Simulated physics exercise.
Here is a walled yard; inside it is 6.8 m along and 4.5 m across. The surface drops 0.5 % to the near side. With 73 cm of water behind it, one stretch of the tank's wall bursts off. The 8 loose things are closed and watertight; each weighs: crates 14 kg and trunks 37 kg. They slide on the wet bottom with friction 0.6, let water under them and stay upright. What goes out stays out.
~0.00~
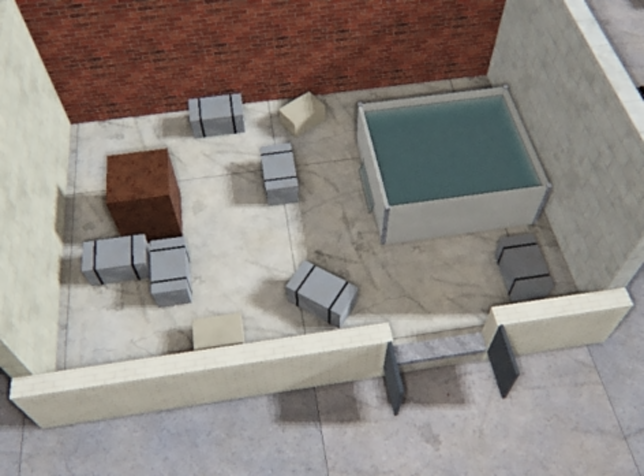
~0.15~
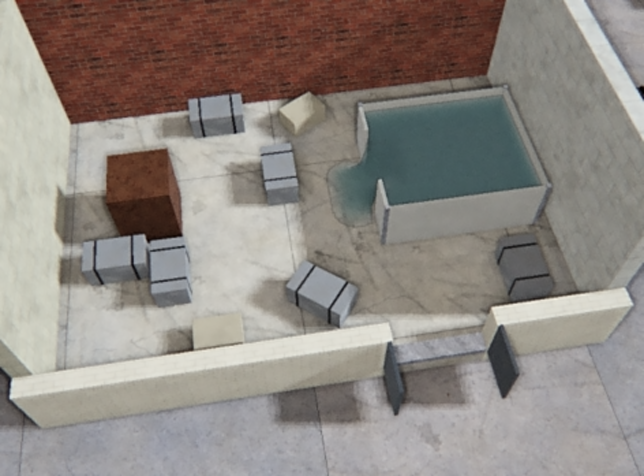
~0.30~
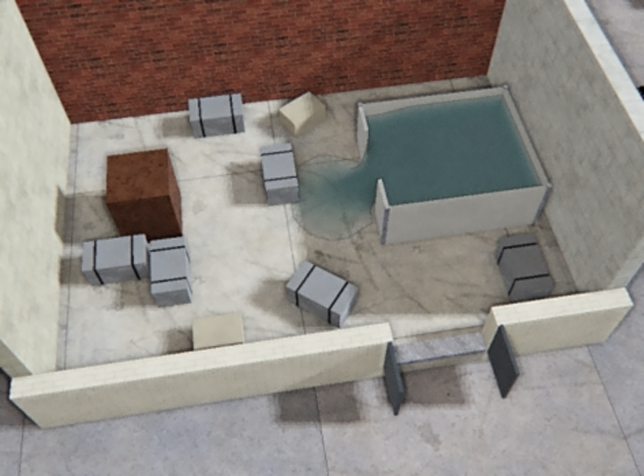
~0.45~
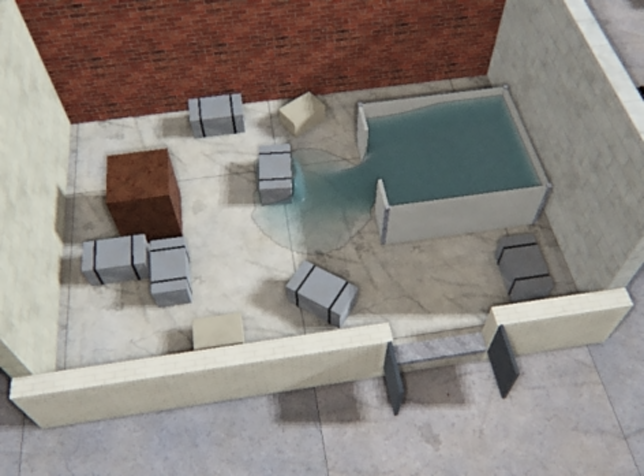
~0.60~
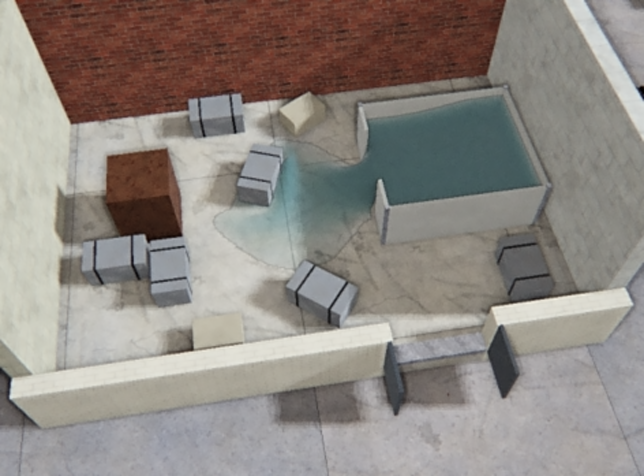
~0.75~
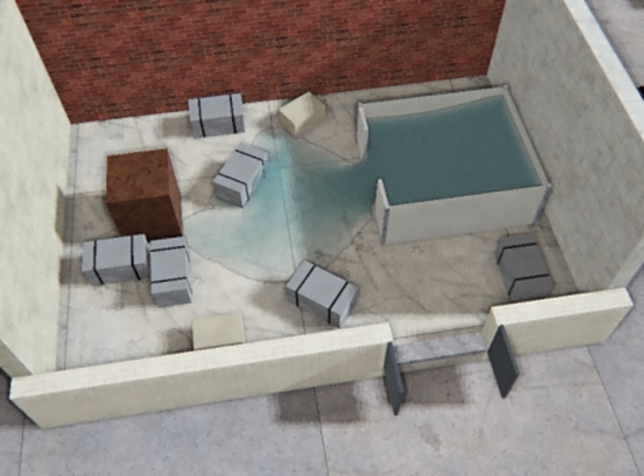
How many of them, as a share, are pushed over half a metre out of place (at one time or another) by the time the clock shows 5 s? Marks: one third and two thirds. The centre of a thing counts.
Share: Between one and two thirds.
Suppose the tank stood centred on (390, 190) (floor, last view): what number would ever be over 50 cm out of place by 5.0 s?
Then 5.
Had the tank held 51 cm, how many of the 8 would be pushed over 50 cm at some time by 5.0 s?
In that case 3 of them.
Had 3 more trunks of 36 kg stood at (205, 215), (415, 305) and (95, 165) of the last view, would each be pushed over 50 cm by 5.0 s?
In turn: More, less, past it.
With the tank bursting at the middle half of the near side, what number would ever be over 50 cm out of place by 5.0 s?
Then 2.
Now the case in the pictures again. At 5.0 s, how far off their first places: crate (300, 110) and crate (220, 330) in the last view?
In that order: 0 cm, 60 cm.
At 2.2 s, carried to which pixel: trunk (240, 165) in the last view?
Around (96, 134).
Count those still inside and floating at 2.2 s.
0 of them.
After 1.1 s 1 of 8 are over 50 cm from their spots; 0 afloat.
After 2.2 s 2 of 8 are over 50 cm from their spots; 0 afloat.
After 3.5 s 3 of 8 are over 50 cm from their spots; 4 afloat.
After 5.0 s 5 of 8 are over 50 cm from their spots, and 5 have been at some point; 5 afloat.
